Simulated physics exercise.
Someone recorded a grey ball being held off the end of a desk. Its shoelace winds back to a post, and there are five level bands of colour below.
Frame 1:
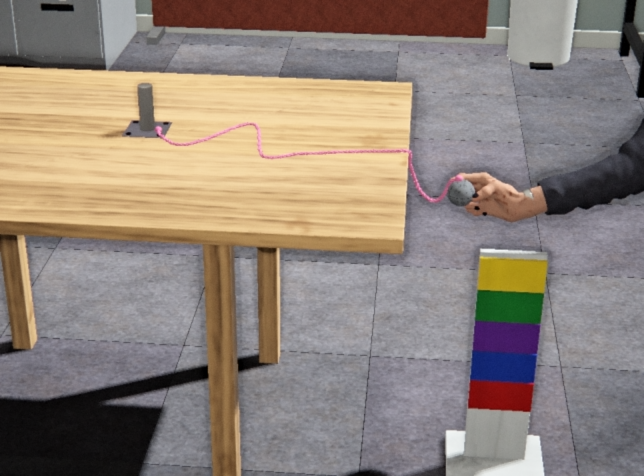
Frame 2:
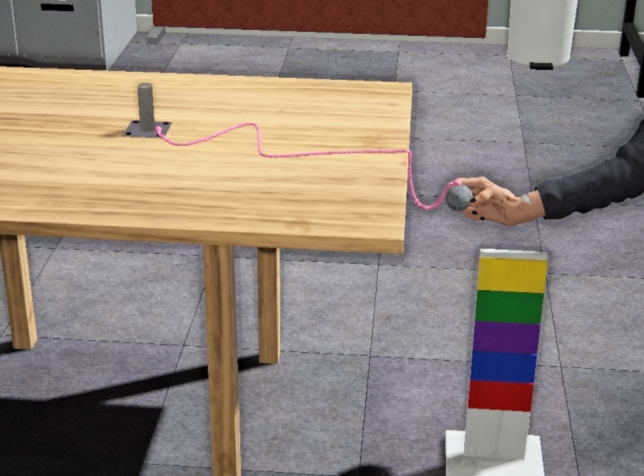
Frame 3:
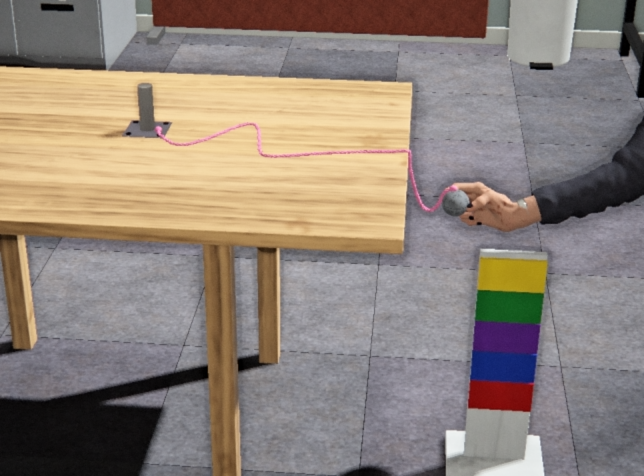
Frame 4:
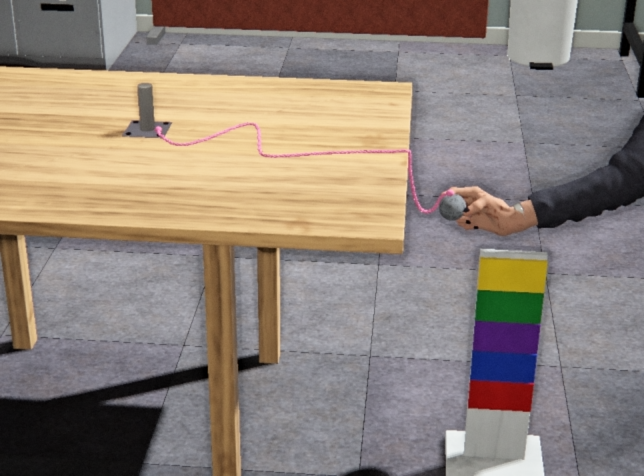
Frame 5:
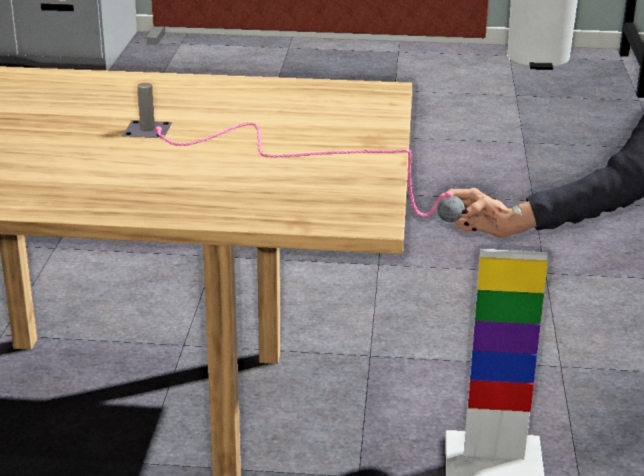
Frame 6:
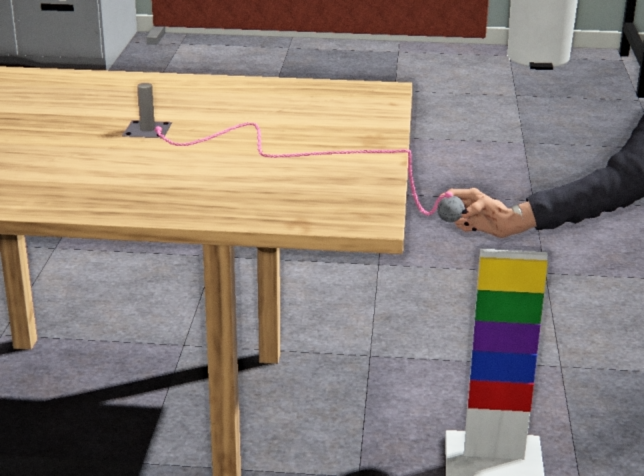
A hand holding a grey ball beyond the right end of a wooden desk shifts slightly left and down, then stays nearly still, while a pink shoelace winds back to a post above a stand with five coloured bands.
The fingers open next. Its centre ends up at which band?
At the blue one.
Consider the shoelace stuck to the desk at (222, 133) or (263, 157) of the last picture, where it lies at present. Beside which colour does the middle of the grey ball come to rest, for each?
Note: Try 1 purple; try 2 yellow.
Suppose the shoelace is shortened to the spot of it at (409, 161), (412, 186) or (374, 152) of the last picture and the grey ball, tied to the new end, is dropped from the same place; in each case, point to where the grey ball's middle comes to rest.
First (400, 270), then (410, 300), then (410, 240).
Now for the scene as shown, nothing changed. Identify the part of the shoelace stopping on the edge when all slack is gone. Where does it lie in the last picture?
The bit in question sits close to (296, 155).
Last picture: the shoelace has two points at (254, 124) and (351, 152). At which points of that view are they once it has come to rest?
About (296, 141), and the other about (405, 205).
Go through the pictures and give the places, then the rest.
The first picture shows grey ball (461, 193); yellow (512, 277); green (509, 308); purple (506, 339); blue (503, 368); red (501, 397).
The second picture shows grey ball (459, 198); shoelace through (176, 145) (243, 125) (261, 152) (339, 153) (409, 171).
The third picture shows grey ball (455, 203).
The fourth picture shows grey ball (452, 207); shoelace through (176, 145) (243, 125) (261, 152) (339, 153) (410, 171).
The fifth picture shows grey ball (451, 209).
The sixth picture shows grey ball (451, 209); shoelace through (176, 145) (243, 125) (261, 152) (339, 153) (410, 171).
A little later, ball near (406, 331); level with purple.
Next, ball near (394, 349); level with blue.
When it is over, ball near (396, 352); level with blue. At blue.
